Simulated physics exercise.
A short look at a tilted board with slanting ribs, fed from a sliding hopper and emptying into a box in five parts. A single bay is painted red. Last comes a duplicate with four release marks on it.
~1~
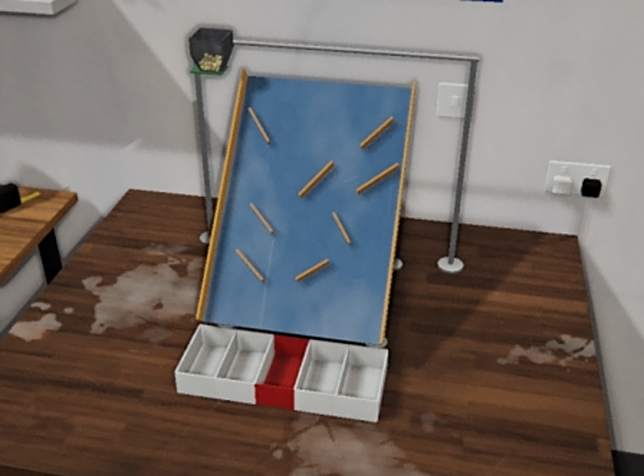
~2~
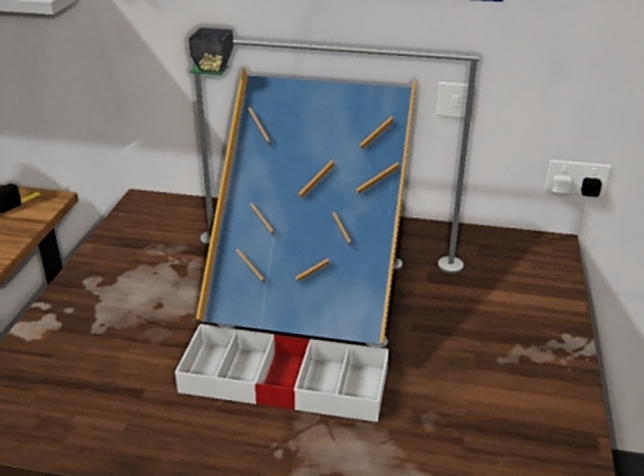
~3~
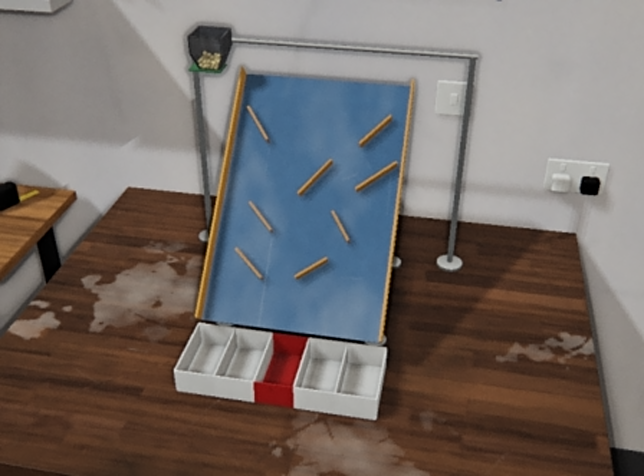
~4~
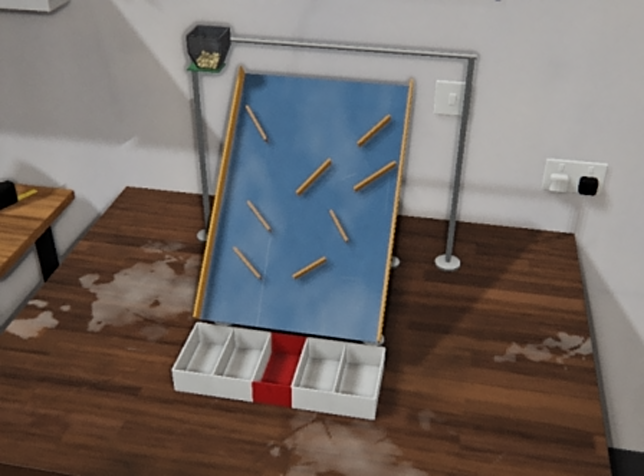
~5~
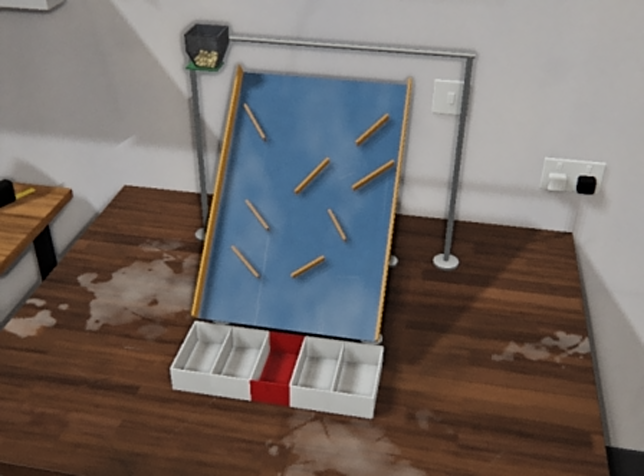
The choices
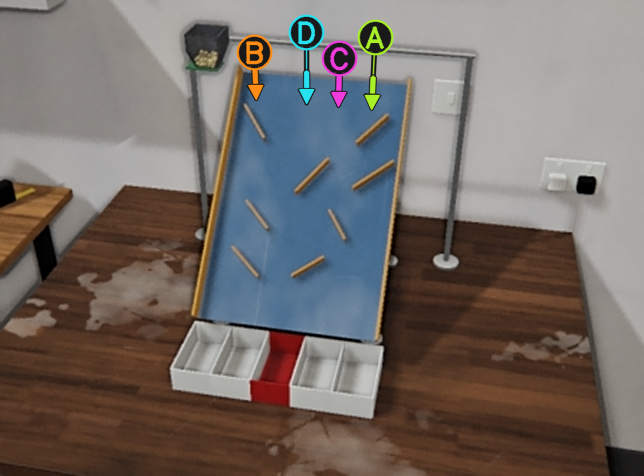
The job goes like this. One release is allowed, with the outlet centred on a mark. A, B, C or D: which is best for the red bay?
Use mark D.
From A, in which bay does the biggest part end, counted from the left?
It is the second one.
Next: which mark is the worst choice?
Mark A.
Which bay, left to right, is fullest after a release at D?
It is the third one.
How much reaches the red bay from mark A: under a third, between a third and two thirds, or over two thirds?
It is under a third.
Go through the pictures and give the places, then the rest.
The first frame shows hopper at (213, 65), soya beans, door shut.
The second frame shows ribs (249, 108) to (268, 141), (361, 145) to (392, 117), (299, 194) to (333, 161).
The third frame shows ribs (356, 188) to (397, 162), (249, 202) to (271, 230), (332, 211) to (348, 240).
The fourth frame shows ribs (234, 247) to (259, 277), (293, 276) to (325, 258).
The fifth frame shows red bay at (270, 392), number 3 of 5 from the left.
On the marked copy, mark A meets the board at (371, 104); mark B meets the board at (256, 94); mark C meets the board at (338, 101); mark D meets the board at (306, 98).
Choosing A, a small part in the red bay, most in other bays, a stray few outside the box.
Choosing B, about half in the red bay, about a third in other bays, a small part outside the box.
Choosing C, about half in the red bay, about half in other bays.
Choosing D, about two thirds in the red bay, about a quarter in other bays, a stray few outside the box.
